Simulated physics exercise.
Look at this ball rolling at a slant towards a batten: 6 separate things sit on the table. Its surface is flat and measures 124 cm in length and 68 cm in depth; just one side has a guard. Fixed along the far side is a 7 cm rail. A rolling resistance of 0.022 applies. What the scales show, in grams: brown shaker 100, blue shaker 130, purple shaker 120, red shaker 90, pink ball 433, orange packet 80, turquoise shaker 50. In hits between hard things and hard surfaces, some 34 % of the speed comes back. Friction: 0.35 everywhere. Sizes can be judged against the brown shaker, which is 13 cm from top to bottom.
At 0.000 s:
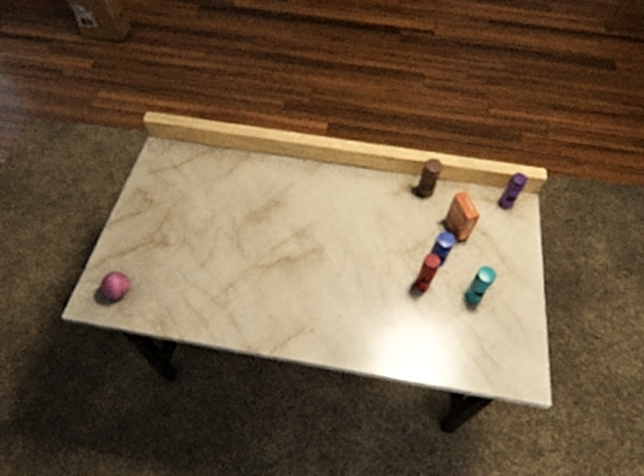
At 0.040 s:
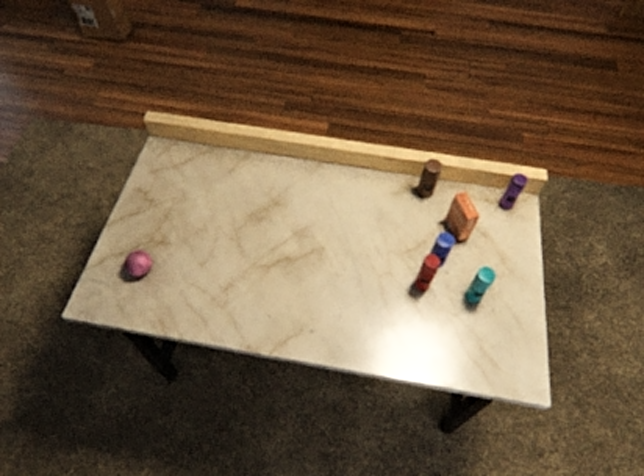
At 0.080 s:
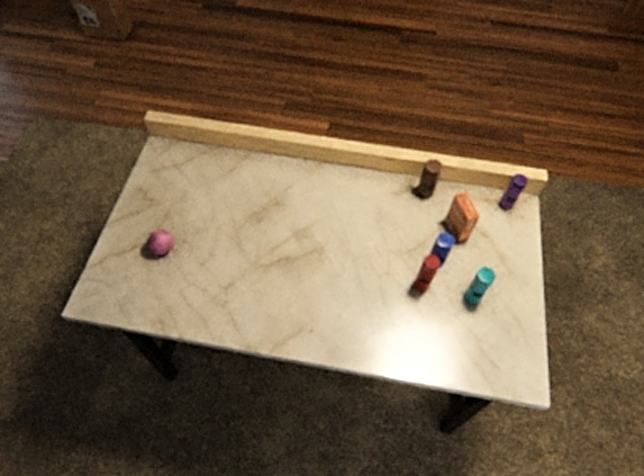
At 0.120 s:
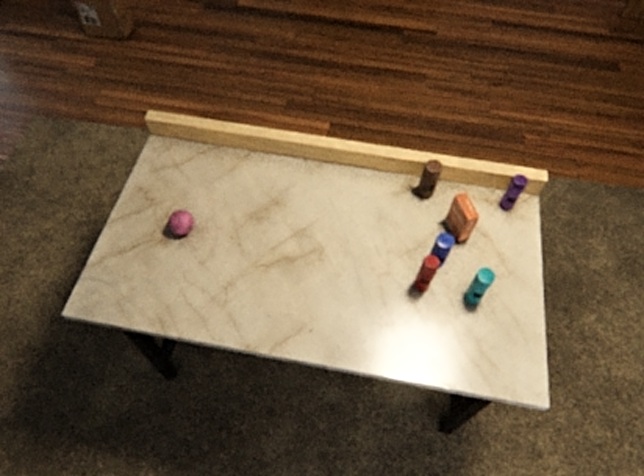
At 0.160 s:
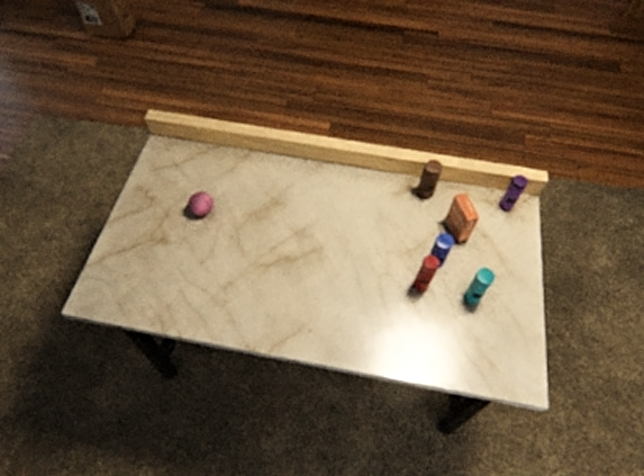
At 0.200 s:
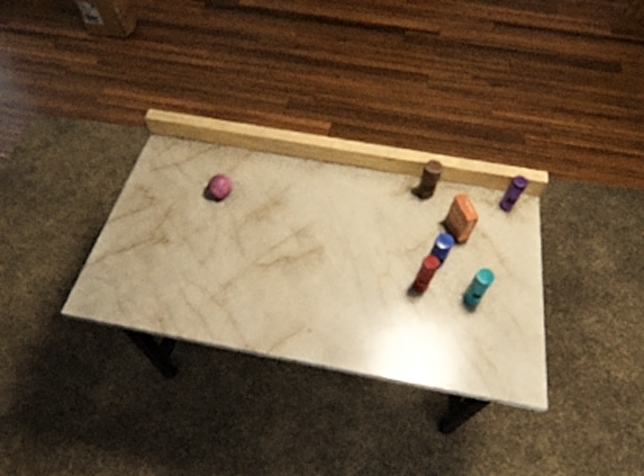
The clip opens on a pale marble-look table with a wooden strip along its far edge, a pink ball near the left end and several small colored objects standing at the right. The ball rolls steadily rightward and away, nearing the strip, while the other objects stay still.
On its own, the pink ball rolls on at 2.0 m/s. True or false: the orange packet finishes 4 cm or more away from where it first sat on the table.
False.
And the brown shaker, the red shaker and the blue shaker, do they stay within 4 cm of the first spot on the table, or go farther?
First, the brown shaker stays in its position; second, the red shaker stays in its position; third, the blue shaker is moved away.
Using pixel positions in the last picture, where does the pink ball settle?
Roughly (452, 259).
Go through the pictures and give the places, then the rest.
Pink ball (115, 285); orange packet (462, 217), in the first frame.
Pink ball (138, 263); purple shaker (513, 192), in the second frame.
Pink ball (161, 242); turquoise shaker (480, 286), in the third frame.
Pink ball (181, 222); blue shaker (441, 251), in the fourth frame.
Pink ball (201, 204); red shaker (426, 274), in the fifth frame.
Pink ball (220, 186); orange packet (461, 219), in the sixth frame.
By 0.40 s, pink ball near (276, 170).
By 0.70 s, pink ball near (332, 200).
By 1.10 s, pink ball near (409, 239).
By 1.40 s, pink ball near (444, 257); blue shaker tilted 25°.
When it is over (2.2 s), lying over on the table, blue shaker; the other 5 within 4 cm of the start. End places, in pixels of the last picture, orange packet near (461, 219).
